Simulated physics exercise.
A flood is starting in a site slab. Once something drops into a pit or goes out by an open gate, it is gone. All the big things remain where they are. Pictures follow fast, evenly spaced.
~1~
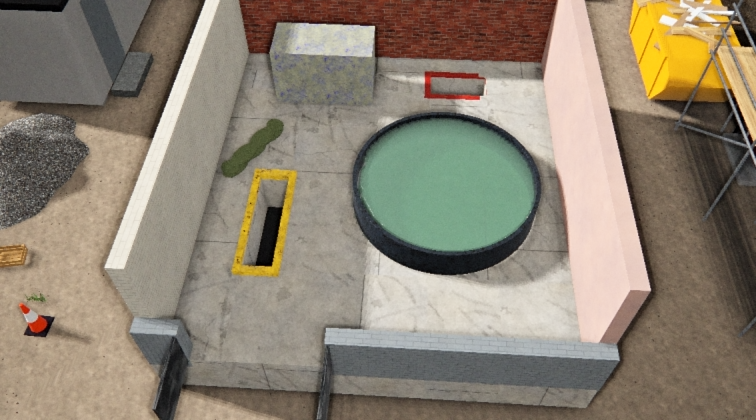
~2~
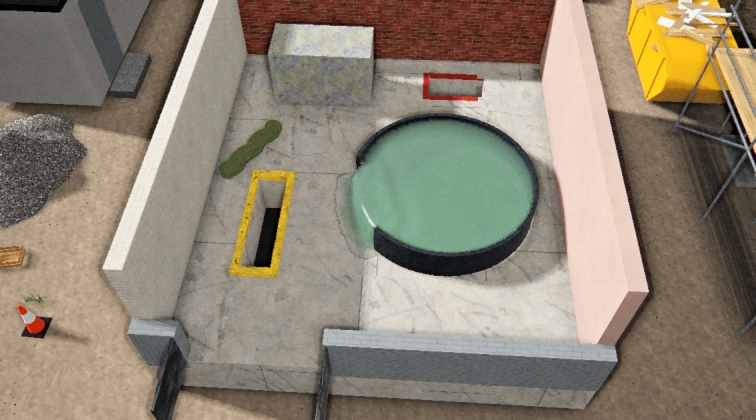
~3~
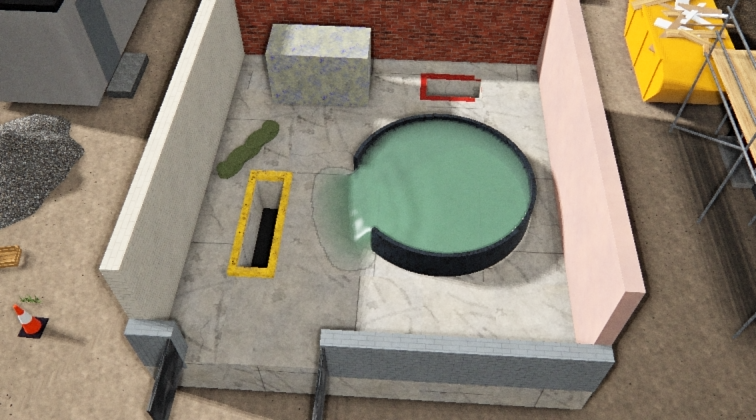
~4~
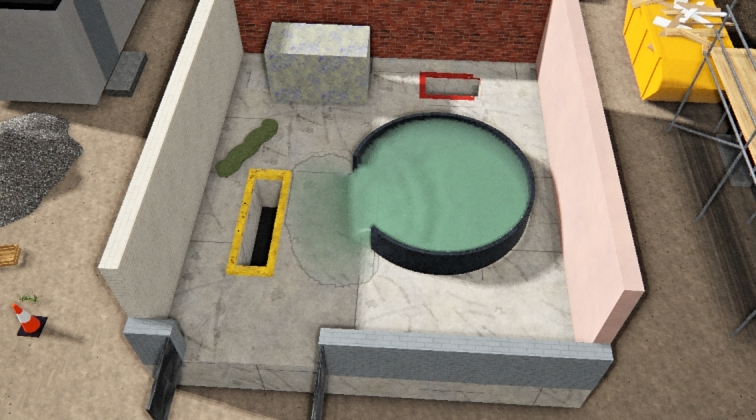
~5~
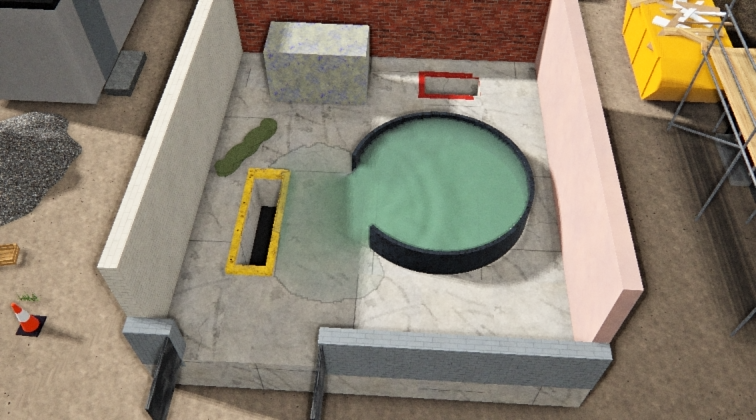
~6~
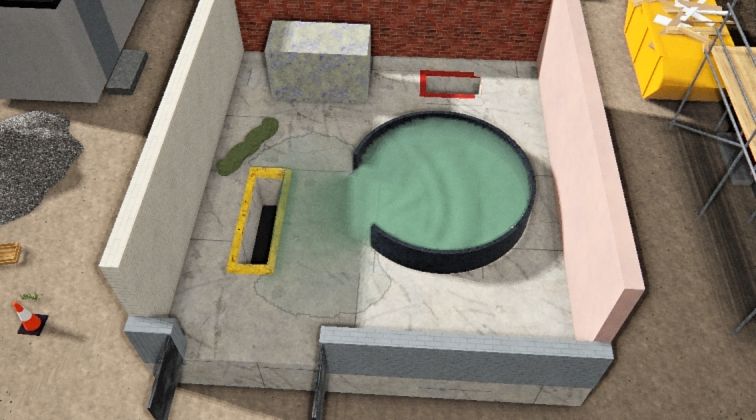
In a walled yard with a pale slab floor, a round pool of green water sits still, then its left side opens and water pours out, spreading leftward across the slab toward a yellow-edged pit and fanning toward the front.
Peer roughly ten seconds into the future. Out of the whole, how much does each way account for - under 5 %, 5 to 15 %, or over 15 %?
One by one: The gate will capture a heavy share beyond fifteen per cent; the yellow pit will capture a heavy share beyond fifteen per cent; the red pit will capture a light share below five per cent.
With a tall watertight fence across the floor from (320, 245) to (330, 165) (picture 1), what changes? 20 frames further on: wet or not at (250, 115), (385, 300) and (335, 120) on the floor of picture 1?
Listed order - wet, wet, wet.
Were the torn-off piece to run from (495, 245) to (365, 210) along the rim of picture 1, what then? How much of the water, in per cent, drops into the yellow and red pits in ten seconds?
Lab note - share by pit: Yellow 2 %, red 6 %.
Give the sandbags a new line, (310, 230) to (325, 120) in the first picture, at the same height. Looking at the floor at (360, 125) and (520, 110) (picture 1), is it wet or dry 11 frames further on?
First spot submerged, second spot spared.
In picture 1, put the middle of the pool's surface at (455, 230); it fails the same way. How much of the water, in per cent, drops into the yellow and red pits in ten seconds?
After ten seconds: Yellow pit around 20 percent, red pit around 2 percent.
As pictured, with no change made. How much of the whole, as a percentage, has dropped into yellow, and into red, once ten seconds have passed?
Estimates: 34 % and 2 %.
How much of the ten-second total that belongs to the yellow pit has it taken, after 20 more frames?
Close to 70 %.
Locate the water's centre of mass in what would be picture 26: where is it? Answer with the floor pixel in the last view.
Centre point: Around (395, 201).
A moment on, water covers 20 % of the floor; the gate 0 %, the yellow pit 5 %, the red pit 0 %.
Next, water covers 25 % of the floor; the gate 2 %, the yellow pit 13 %, the red pit 0 %.
Then, water covers 35 % of the floor; the gate 7 %, the yellow pit 23 %, the red pit 0 %.
Later, water covers 50 % of the floor; the gate 15 %, the yellow pit 30 %, the red pit 0 %.
In the end, water covers 75 % of the floor; the gate 23 %, the yellow pit 33 %, the red pit 1 %.
